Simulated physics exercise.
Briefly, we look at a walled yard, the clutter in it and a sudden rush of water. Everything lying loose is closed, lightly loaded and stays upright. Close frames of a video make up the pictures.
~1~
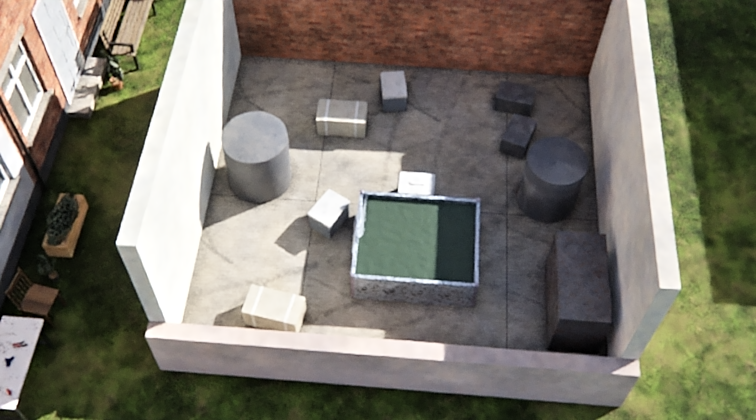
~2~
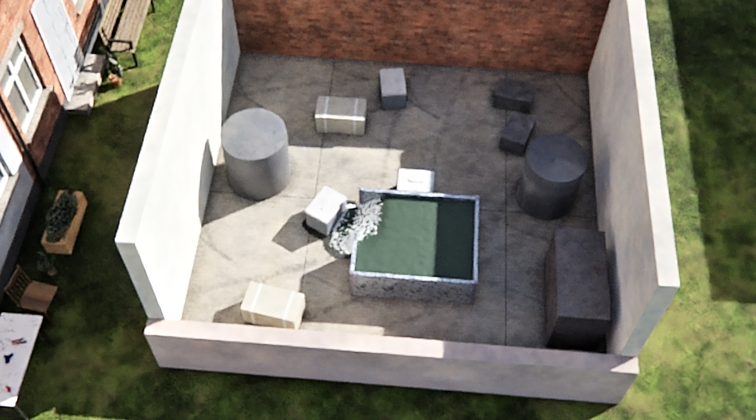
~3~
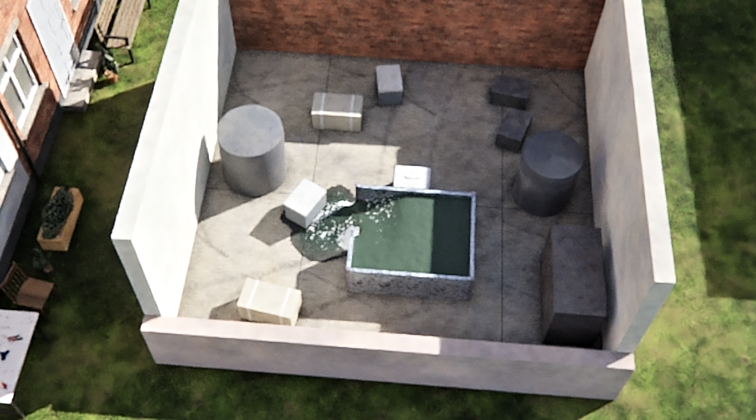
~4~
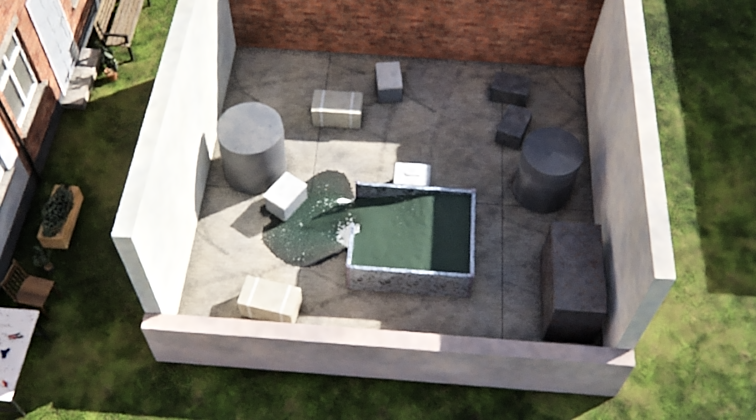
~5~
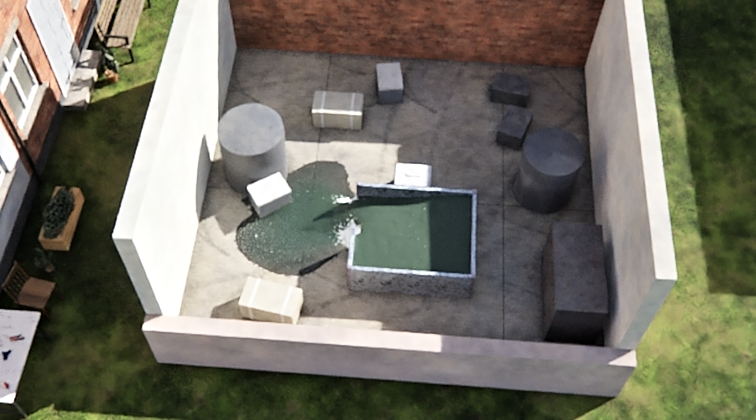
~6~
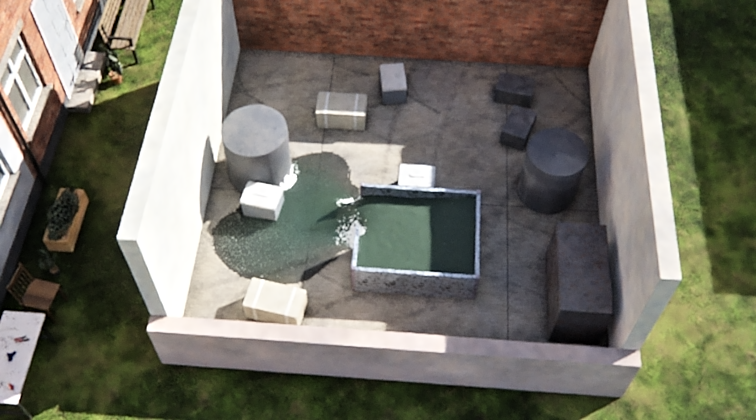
At first, a pale chest sits beside a raised tank of dark green water in a walled yard scattered with boxes and drums. Water then bursts from the tank's left side and spreads across the paving in a widening pool, pushing the chest left while the other objects stay put.
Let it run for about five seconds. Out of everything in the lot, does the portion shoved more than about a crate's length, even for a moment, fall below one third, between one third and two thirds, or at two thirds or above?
Counting the far movers, it's low - under a third.
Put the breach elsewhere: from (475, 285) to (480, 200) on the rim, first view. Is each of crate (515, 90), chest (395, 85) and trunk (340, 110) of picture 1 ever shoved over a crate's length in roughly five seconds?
Here's my take, in sequence: Dislodged that far, fails to go that far, and fails to go that far.
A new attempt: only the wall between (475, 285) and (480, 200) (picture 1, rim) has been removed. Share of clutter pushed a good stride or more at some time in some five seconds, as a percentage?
My figure is about 30 %.
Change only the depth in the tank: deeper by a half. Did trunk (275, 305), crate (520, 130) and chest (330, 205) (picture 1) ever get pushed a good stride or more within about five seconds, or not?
First one reached the mark, second one stopped before it, third one reached the mark.
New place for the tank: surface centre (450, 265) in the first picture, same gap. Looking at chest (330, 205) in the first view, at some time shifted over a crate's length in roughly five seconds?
Regarding the one you named: Carried at least that far.
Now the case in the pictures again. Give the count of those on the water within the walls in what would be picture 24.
Well, I'd say 1.
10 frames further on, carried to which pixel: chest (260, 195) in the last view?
(200, 251), roughly.
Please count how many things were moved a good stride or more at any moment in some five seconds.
I make it 1.
A moment on, 1 of 7 are well off their spots; 1 afloat.
Next, 1 of 7 are well off their spots; 1 afloat.
Later, 1 of 7 are well off their spots; 1 afloat.
In the end, 1 of 7 are well off their spots, and 1 have been at some point; 1 afloat.
